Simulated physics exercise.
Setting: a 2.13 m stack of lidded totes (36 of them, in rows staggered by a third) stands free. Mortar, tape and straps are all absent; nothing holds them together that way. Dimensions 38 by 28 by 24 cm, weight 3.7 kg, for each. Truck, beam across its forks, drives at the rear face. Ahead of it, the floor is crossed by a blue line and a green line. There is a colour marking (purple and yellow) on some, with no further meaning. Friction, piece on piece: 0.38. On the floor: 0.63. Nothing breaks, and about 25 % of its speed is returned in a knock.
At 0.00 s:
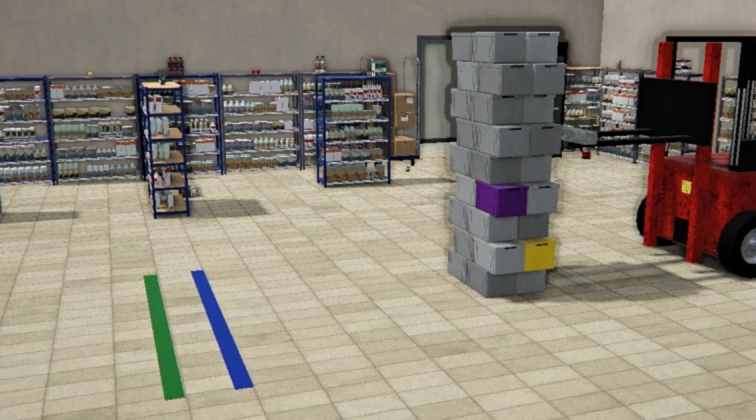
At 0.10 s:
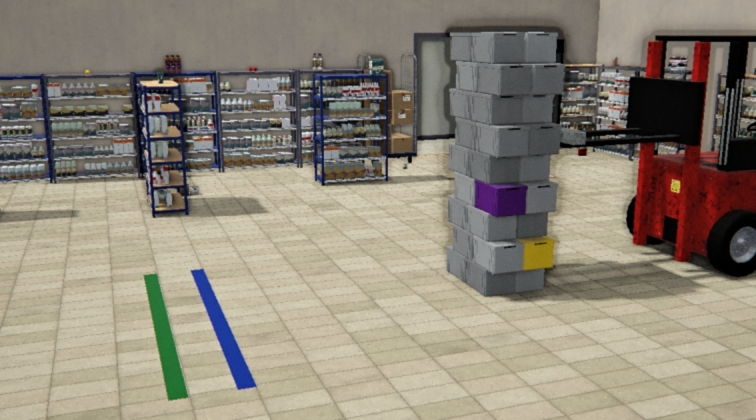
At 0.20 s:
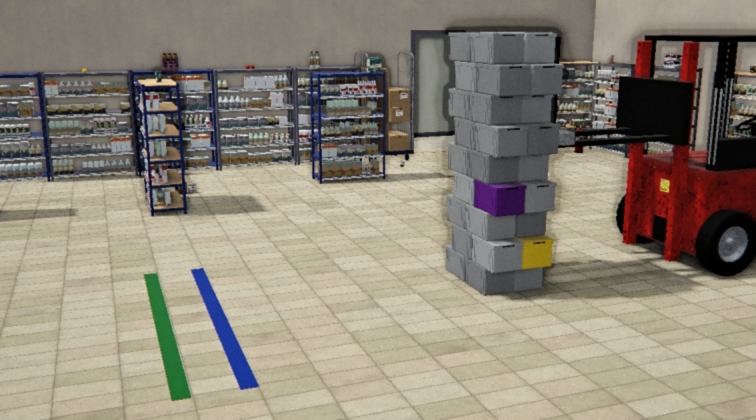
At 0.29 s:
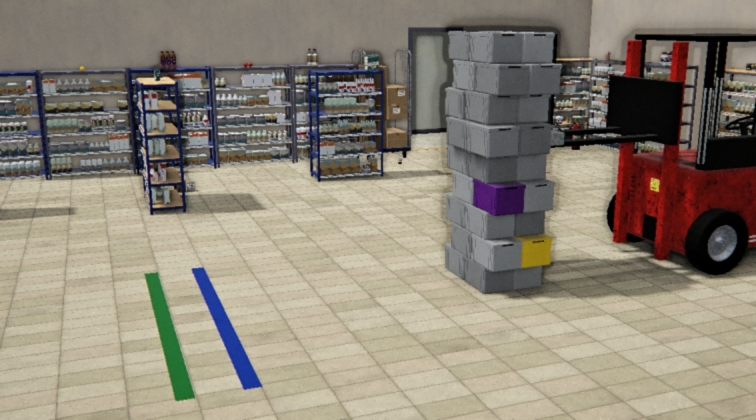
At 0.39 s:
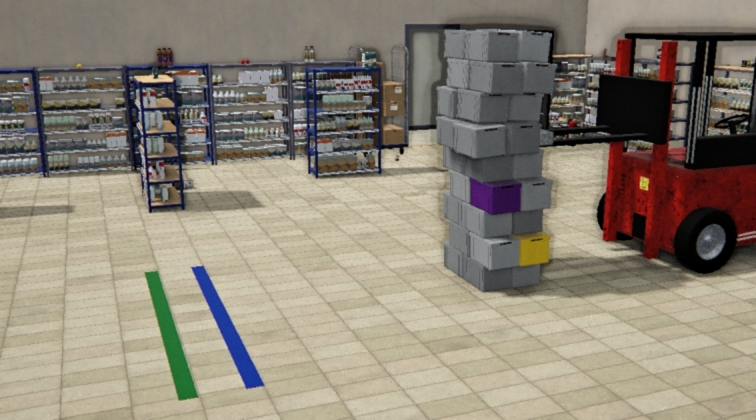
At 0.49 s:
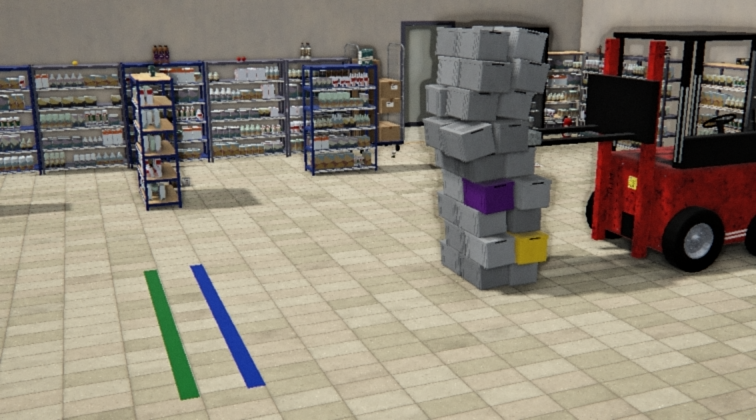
The video shows a red forklift moving left toward a tall stack of gray bins, one purple and one yellow, in a warehouse; its beam meets the stack's upper part, and the bins there shift and tilt leftward.
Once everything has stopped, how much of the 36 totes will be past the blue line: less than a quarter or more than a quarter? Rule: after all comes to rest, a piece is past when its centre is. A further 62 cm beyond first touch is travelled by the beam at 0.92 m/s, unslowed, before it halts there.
Under a quarter.
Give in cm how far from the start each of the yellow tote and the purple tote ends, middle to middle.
For yellow it's 0 cm, and for purple it's 130 cm.
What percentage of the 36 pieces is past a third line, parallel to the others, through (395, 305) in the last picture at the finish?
40 %.
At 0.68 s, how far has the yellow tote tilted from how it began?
0°.
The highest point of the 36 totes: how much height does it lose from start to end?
Roughly 60 centimetres lower at the end.
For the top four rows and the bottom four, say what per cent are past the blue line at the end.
That's 10% up top and 0% at the bottom.
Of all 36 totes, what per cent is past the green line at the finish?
Result: Around 5 per cent.
After 0.68 s, none of the 36 totes past the blue line, 27 disturbed; purple tote leaning 15°.
After 0.98 s, none of the 36 totes past the blue line, 27 disturbed; purple tote leaning 35°, 8 cm lower.
After 1.32 s, none of the 36 totes past the blue line, 27 disturbed; purple tote on its side.
After 1.98 s, 2 of the 36 totes past the blue line; purple tote on its side.
At rest (3.9 s), 2 of the 36 totes past the blue line; purple tote on its side; yellow tote unmoved. That is 6 per cent. As the last picture would show them, middles, purple tote near (378, 294), yellow tote near (523, 244).
